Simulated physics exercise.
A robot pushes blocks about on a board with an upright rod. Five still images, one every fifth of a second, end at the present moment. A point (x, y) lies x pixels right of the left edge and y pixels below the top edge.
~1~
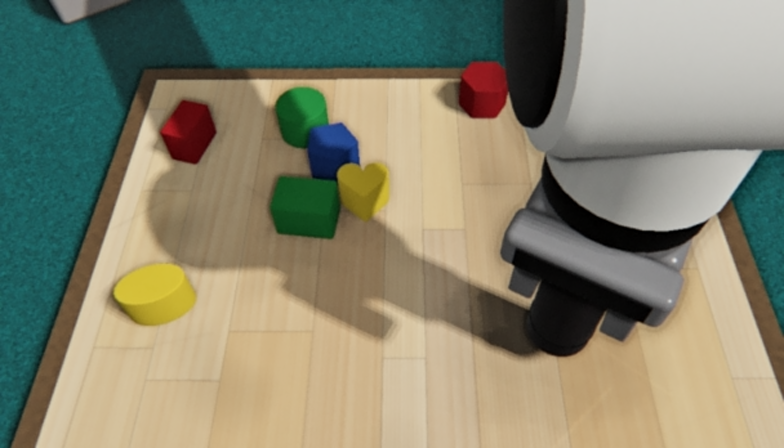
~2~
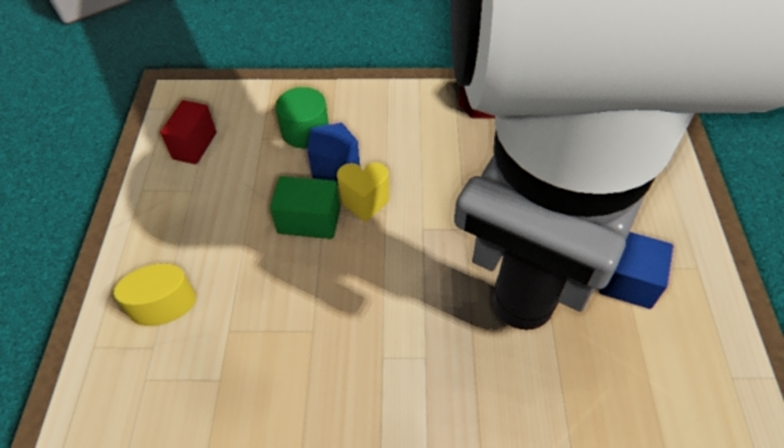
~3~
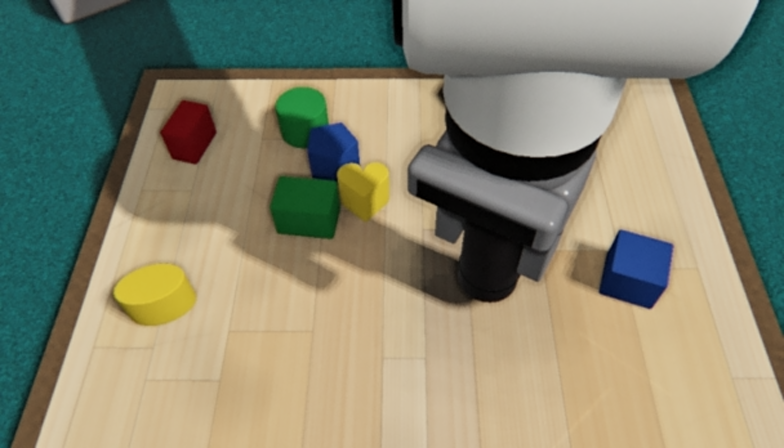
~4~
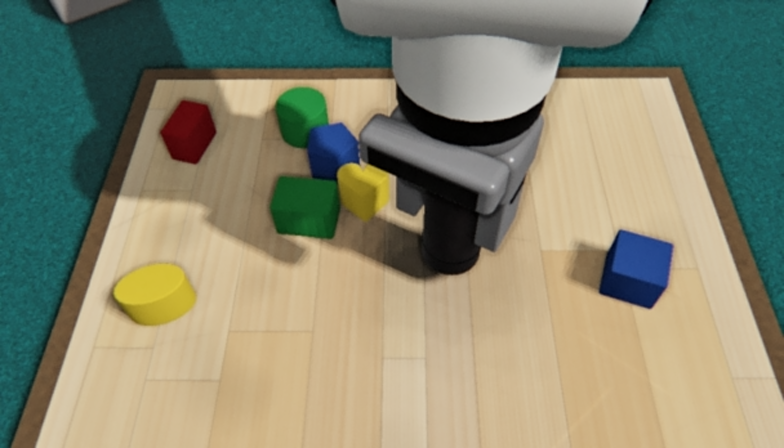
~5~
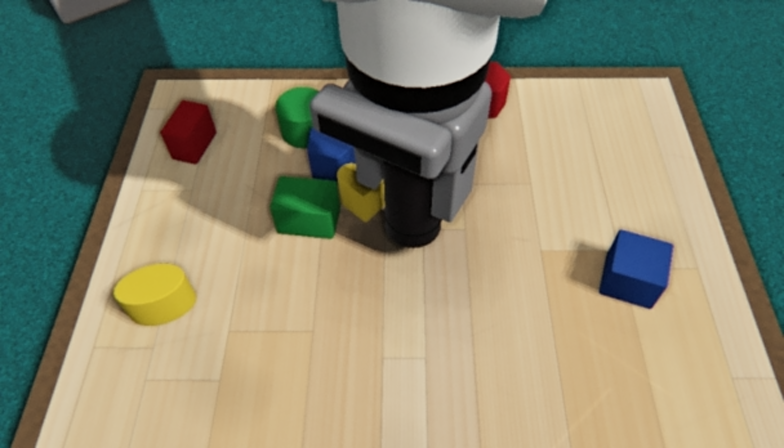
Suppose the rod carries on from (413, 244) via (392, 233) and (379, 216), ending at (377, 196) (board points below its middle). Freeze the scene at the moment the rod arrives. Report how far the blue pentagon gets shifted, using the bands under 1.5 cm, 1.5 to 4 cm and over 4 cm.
Between 1.5 and 4 cm.
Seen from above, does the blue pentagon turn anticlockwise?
No
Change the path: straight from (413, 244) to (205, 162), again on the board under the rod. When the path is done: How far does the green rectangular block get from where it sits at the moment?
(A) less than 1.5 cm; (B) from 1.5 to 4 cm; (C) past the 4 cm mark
Letter C.
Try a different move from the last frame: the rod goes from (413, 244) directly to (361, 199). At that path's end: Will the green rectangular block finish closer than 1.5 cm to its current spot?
Final answer: Yes.
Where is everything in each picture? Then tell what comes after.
Rod tip (557, 329); block tops, green round block (300, 103); green rectangular block (303, 194); blue pentagon (331, 140); yellow heart-shaped block (363, 176), in the first picture.
Rod (523, 304); blocks unchanged, in the second picture.
Rod (487, 278); blocks unchanged, in the third picture.
Rod (451, 252); blocks unchanged, in the fourth picture.
Rod (413, 226); green round block (300, 103); green rectangular block (303, 194); blue pentagon (331, 140); yellow heart-shaped block partly hidden, in the fifth picture.
The first path, step by step. Halfway along, rod (383, 206); yellow heart-shaped block (358, 169).
At the end, rod (376, 177); green round block (297, 96); green rectangular block in place; blue pentagon (318, 127), turned 35° clockwise; yellow heart-shaped block (337, 153), turned 20° anticlockwise.
